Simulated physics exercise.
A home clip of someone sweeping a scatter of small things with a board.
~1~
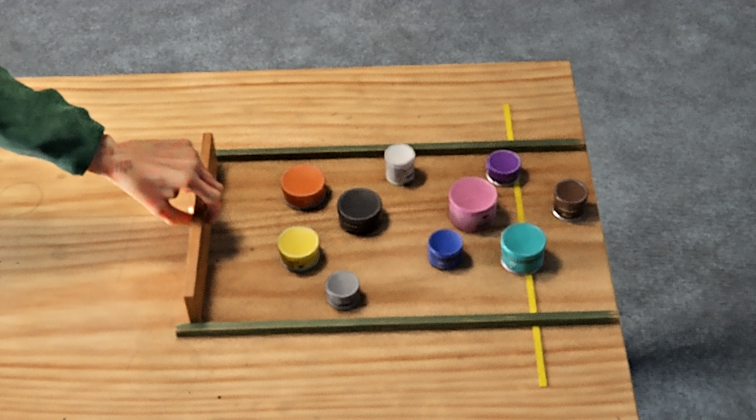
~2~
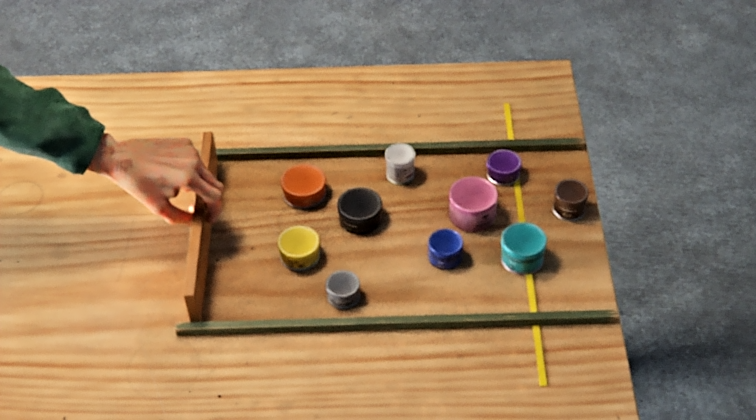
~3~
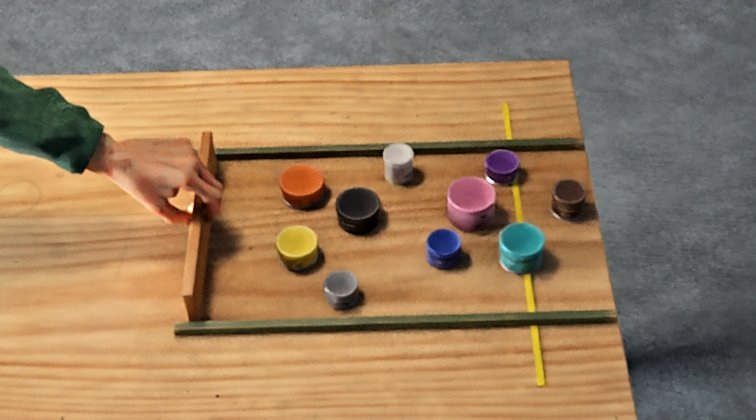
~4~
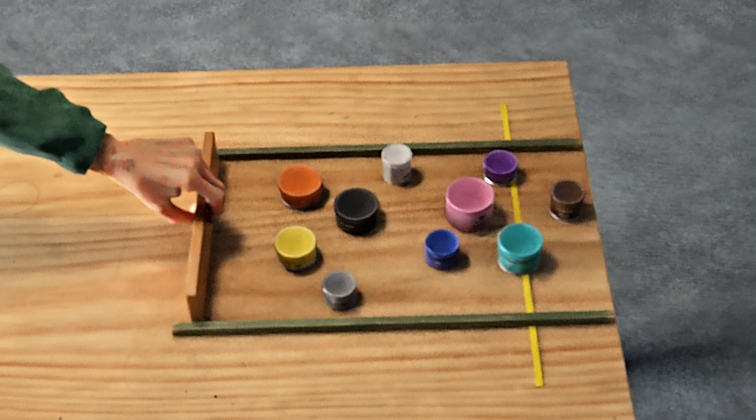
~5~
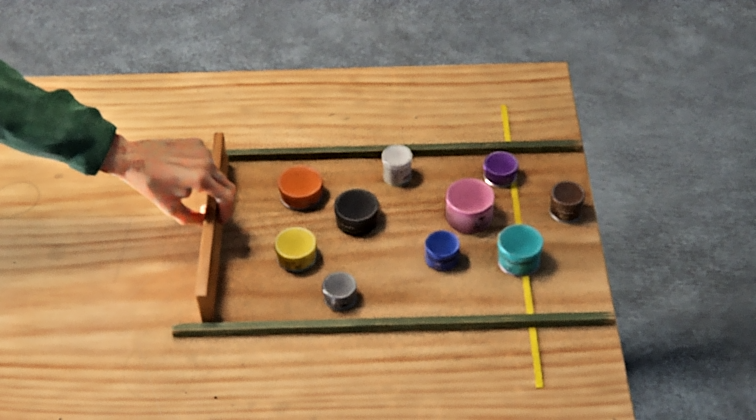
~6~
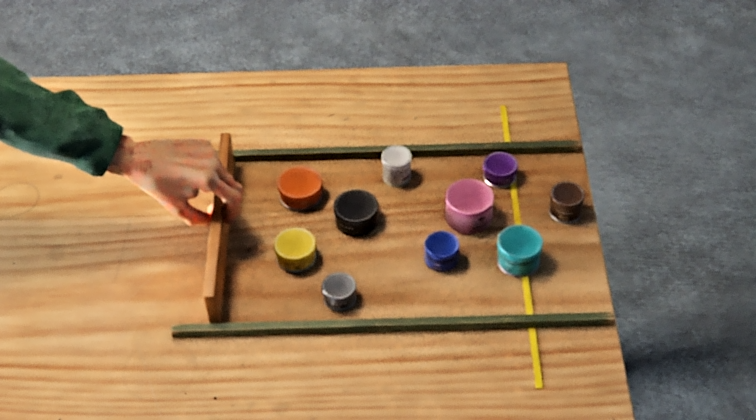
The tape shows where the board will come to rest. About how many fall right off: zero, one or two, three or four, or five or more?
The number that fall off is one or two.
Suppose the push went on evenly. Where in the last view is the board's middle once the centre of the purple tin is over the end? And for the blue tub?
At (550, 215) for the purple tin; at (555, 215) for the blue tub.
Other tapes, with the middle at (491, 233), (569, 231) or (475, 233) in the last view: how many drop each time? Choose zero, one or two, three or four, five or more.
The falls would be none at all; more than four; none.
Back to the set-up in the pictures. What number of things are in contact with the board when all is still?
5 of them.
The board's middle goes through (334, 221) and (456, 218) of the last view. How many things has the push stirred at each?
By then 4, and 9.
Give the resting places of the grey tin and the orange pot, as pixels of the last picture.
The grey tin at (545, 292), the orange pot at (536, 184).
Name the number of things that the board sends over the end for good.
In all, 1 of them.
Early on, none off yet; brown tin at rest near (566, 203); turquoise pot at rest near (519, 251); purple tin at rest near (500, 170).
A while later, none off yet; brown tin at rest near (569, 203); turquoise pot travelled about its own width near (563, 253); purple tin moving near (510, 167).
Finally, the number that fall off is one or two; lost, brown tin.
